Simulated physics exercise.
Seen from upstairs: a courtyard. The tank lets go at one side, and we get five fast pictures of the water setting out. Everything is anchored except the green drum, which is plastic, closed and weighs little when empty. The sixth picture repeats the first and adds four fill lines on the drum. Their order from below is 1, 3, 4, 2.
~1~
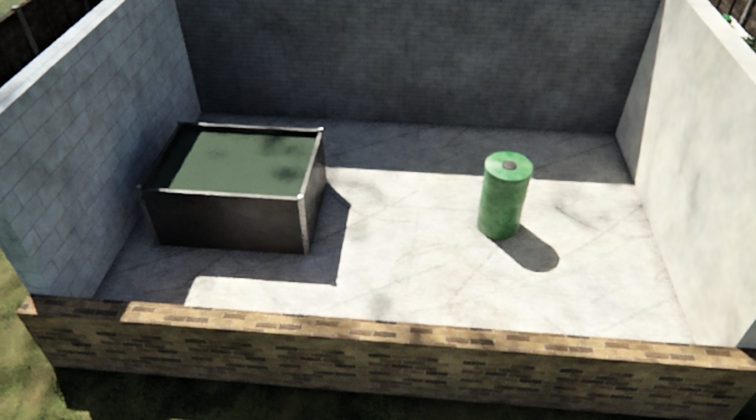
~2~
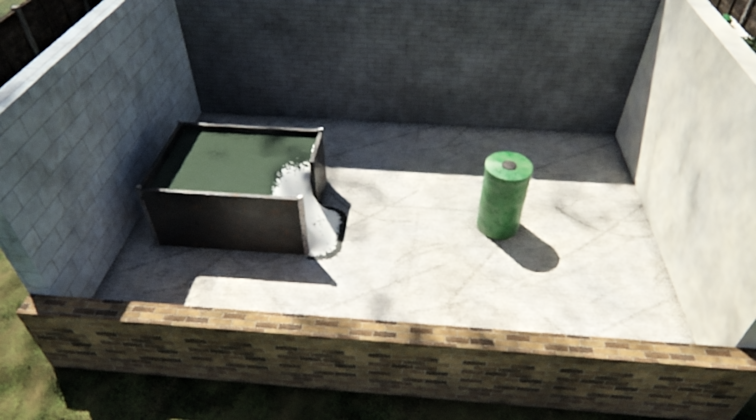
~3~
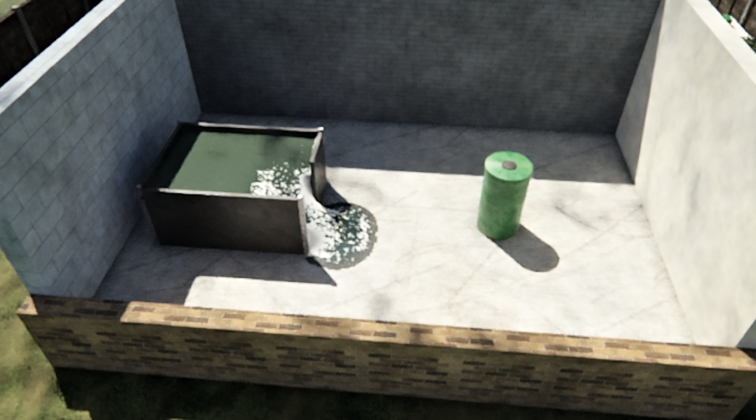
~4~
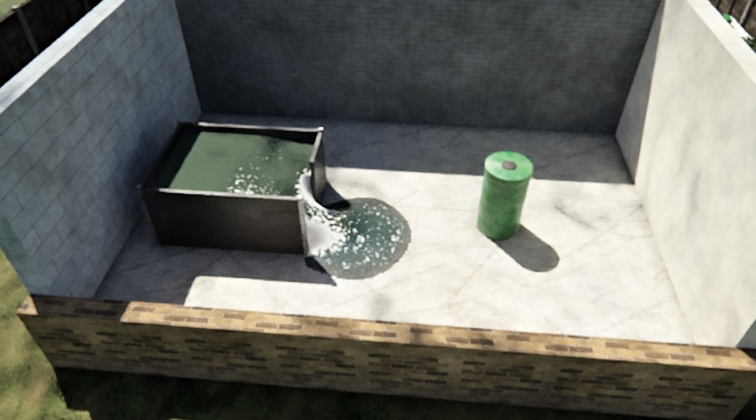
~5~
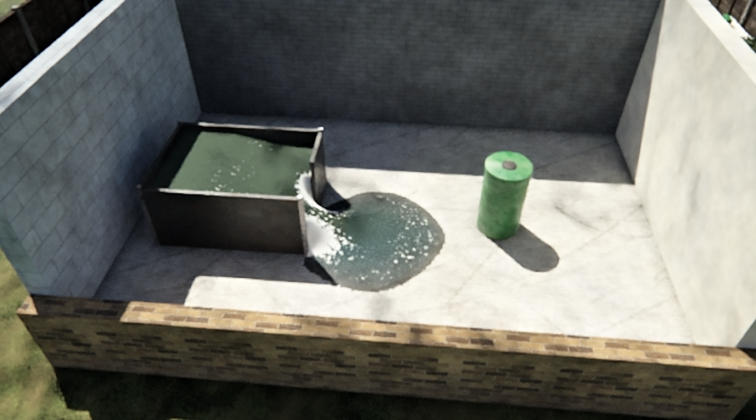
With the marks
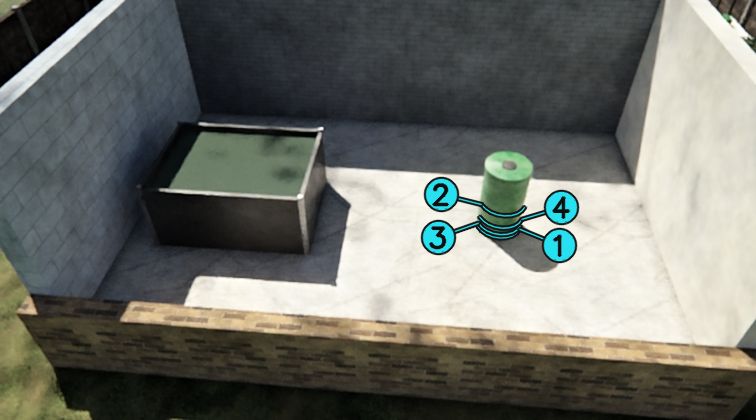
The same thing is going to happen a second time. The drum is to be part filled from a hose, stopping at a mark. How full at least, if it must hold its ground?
I would pick line 2.
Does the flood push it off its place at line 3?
Yes, it does.
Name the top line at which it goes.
That would be 4.
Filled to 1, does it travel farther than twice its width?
Yes, clearly.
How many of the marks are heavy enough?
One.
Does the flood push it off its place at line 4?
Yes, that goes wrong.
On the marked copy, 1 at (499, 237); 2 at (504, 215); 3 at (500, 234); 4 at (501, 228); from the bottom up 1, 3, 4, 2.
If 1 is chosen, it is pushed about 4 times its own width away.
If 2 is chosen, it does not move.
If 3 is chosen, it is pushed about 3 times its own width away.
If 4 is chosen, it is pushed about its own width away.
